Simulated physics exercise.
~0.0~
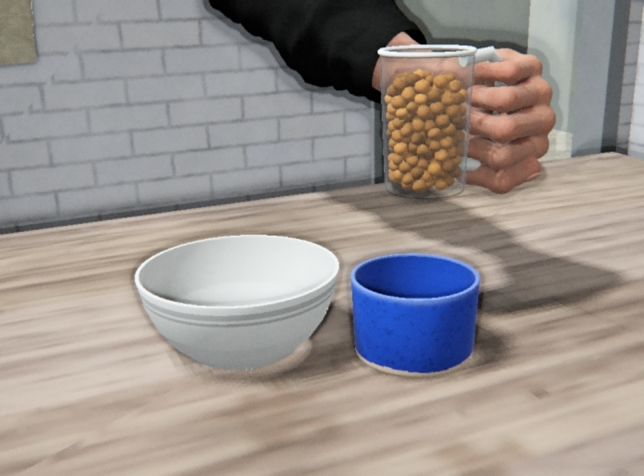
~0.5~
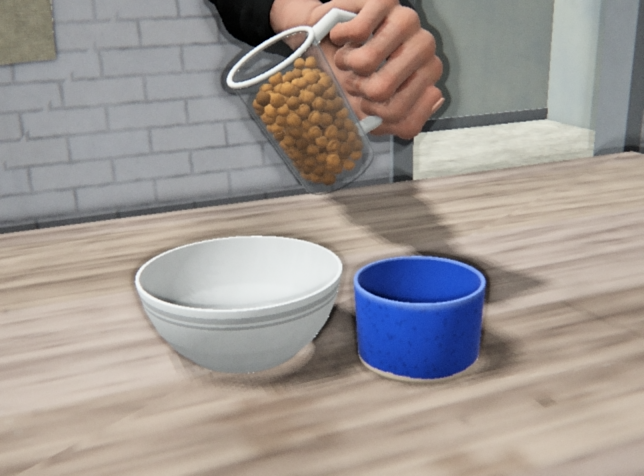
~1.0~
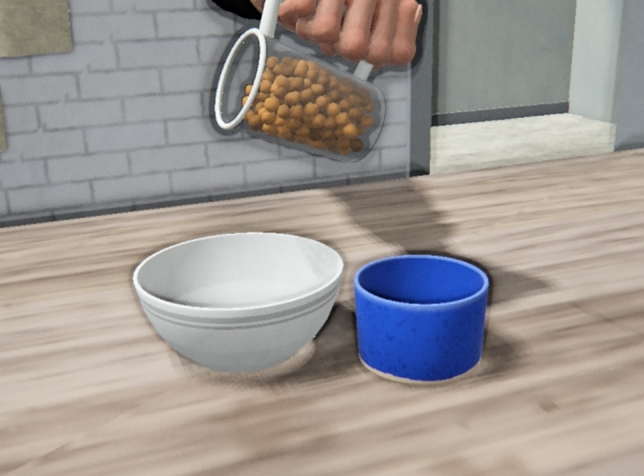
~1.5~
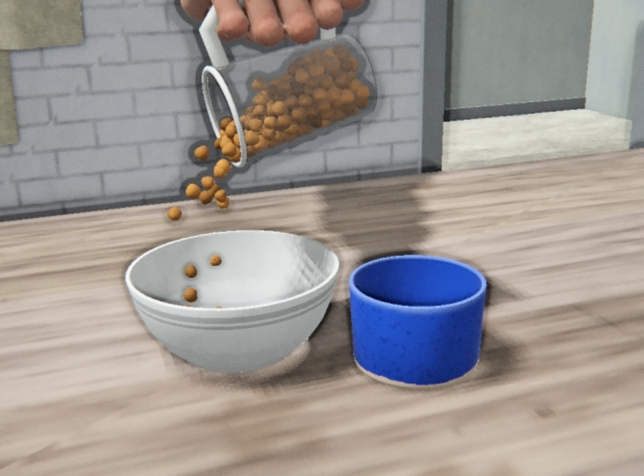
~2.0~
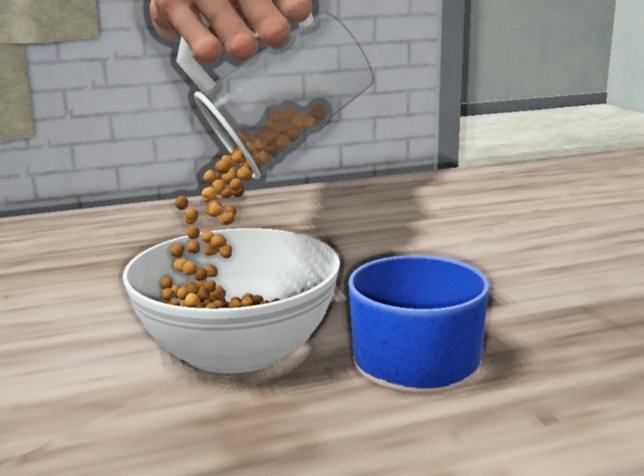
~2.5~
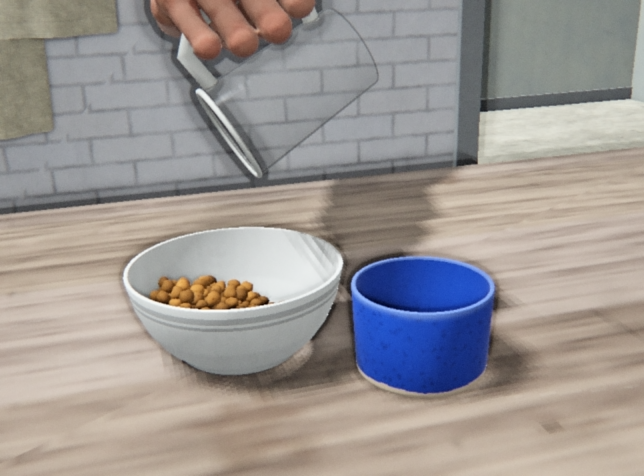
On a wooden tabletop before a pale brick wall, a hand moves a clear cup of roasted chickpeas left above a white bowl and a blue dish, tips it, and pours the chickpeas into the white bowl until the cup is empty, leaving the blue dish unused.
